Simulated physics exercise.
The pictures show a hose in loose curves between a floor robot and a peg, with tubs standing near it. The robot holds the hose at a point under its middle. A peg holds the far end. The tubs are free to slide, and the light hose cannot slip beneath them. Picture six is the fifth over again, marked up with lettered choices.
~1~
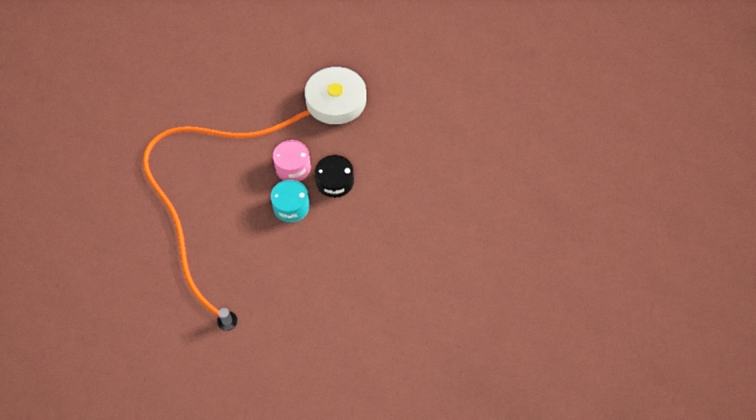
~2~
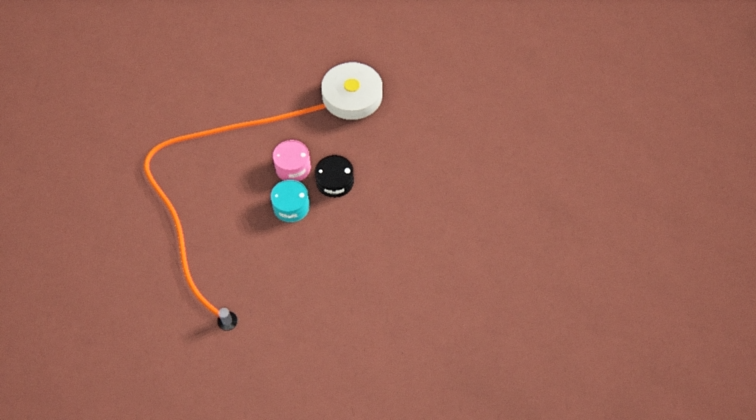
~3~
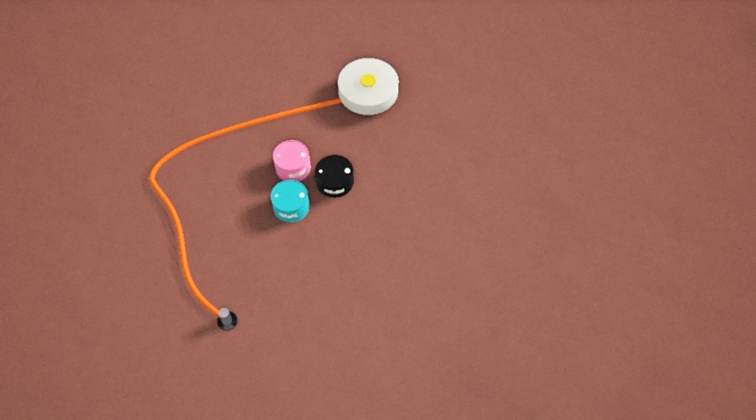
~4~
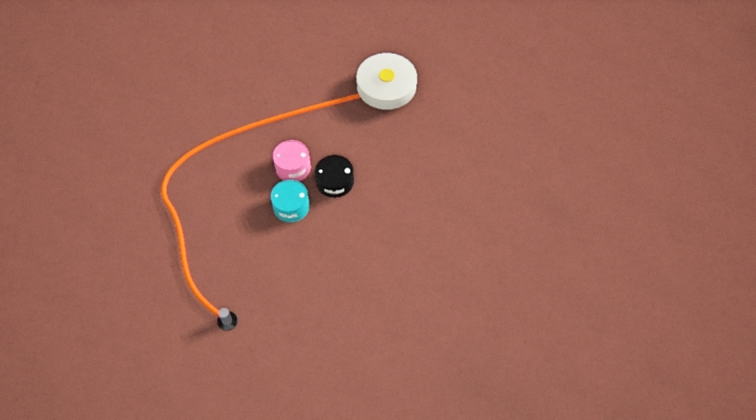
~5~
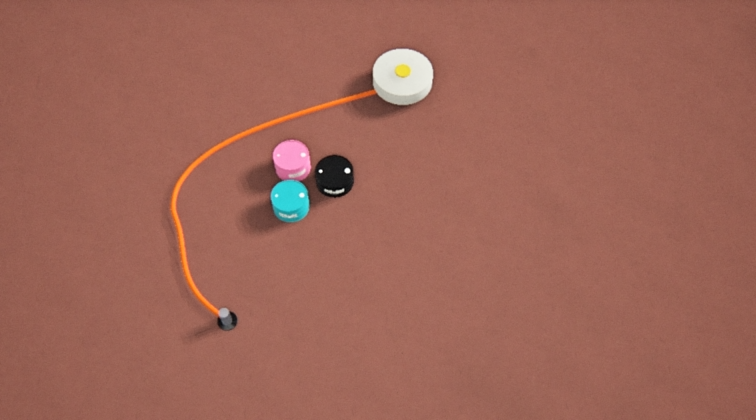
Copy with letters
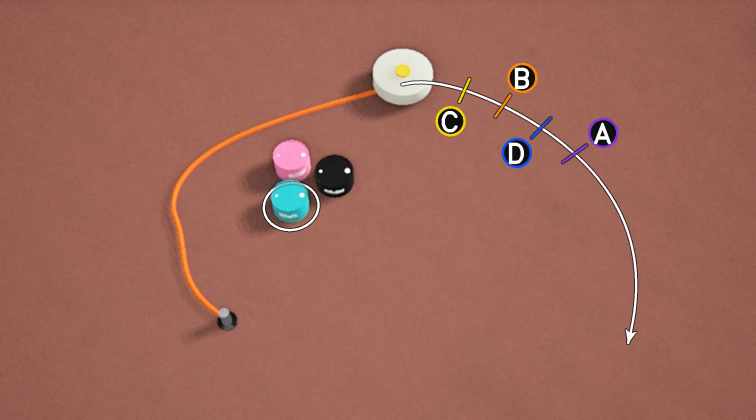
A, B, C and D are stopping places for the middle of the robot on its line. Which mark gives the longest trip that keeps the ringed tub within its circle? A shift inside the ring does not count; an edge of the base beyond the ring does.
As far as tick D.
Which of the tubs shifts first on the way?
The pink one.
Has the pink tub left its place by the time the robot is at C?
No.
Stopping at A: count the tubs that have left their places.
Three.
On the marked copy, A at (575, 154); B at (503, 106); C at (464, 90); D at (541, 128); the ring at (291, 206); the route from (402, 84) via (578, 157) to (628, 343).
With D. Early on, robot (454, 80); turquoise tub (290, 201).
Further on, robot (504, 99); turquoise tub (290, 201).
At the end, robot (543, 122); pink tub (309, 176); black tub (346, 179); turquoise tub (290, 203); the turquoise tub is still in its ring.
As for the rest, A drags the ringed tub to (301, 221); B is safe but short; C is safe but short.
